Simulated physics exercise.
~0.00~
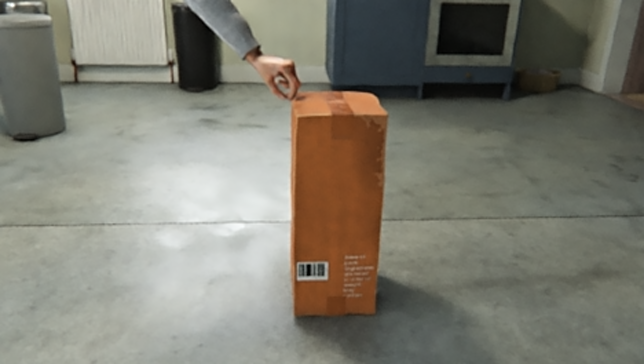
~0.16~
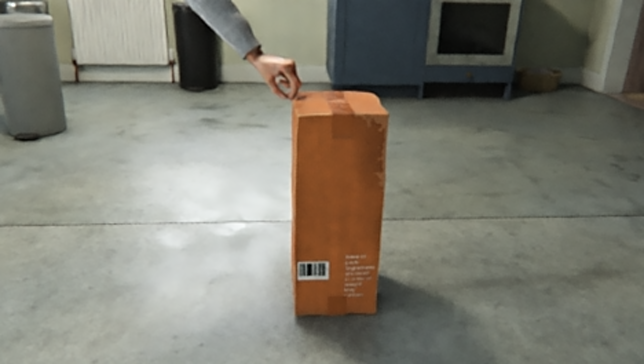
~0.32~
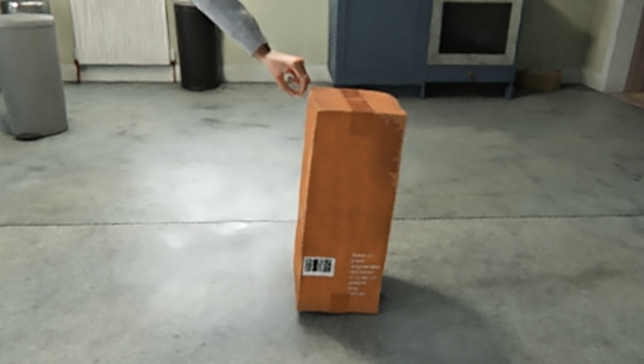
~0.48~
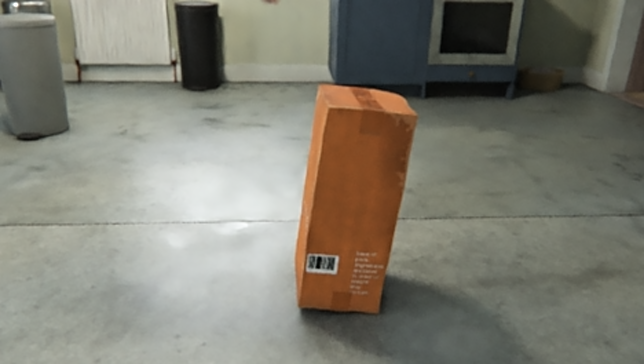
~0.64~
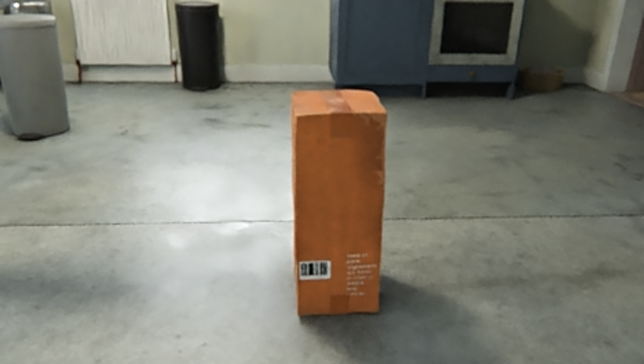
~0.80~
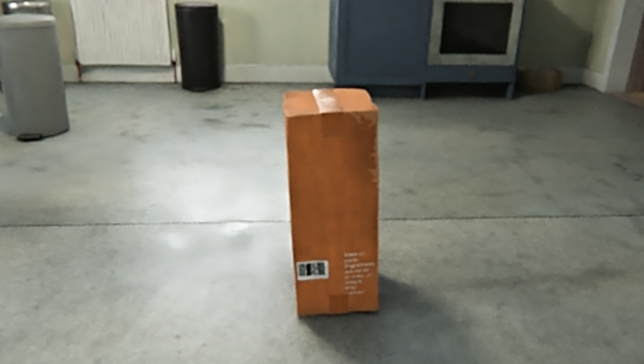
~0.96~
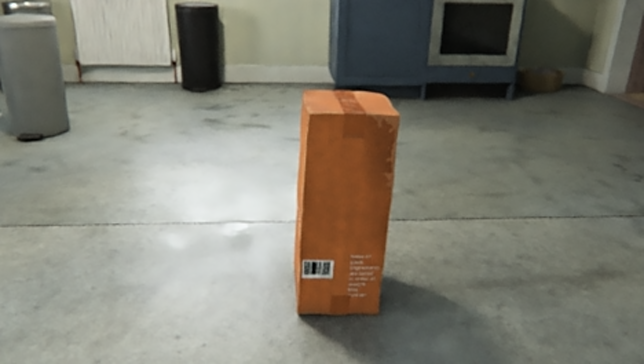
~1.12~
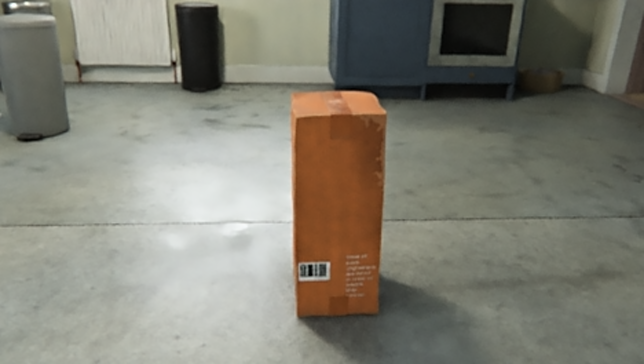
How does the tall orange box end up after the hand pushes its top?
It rocks from side to side and then comes back to stand upright on its base, in about the same spot where it started.
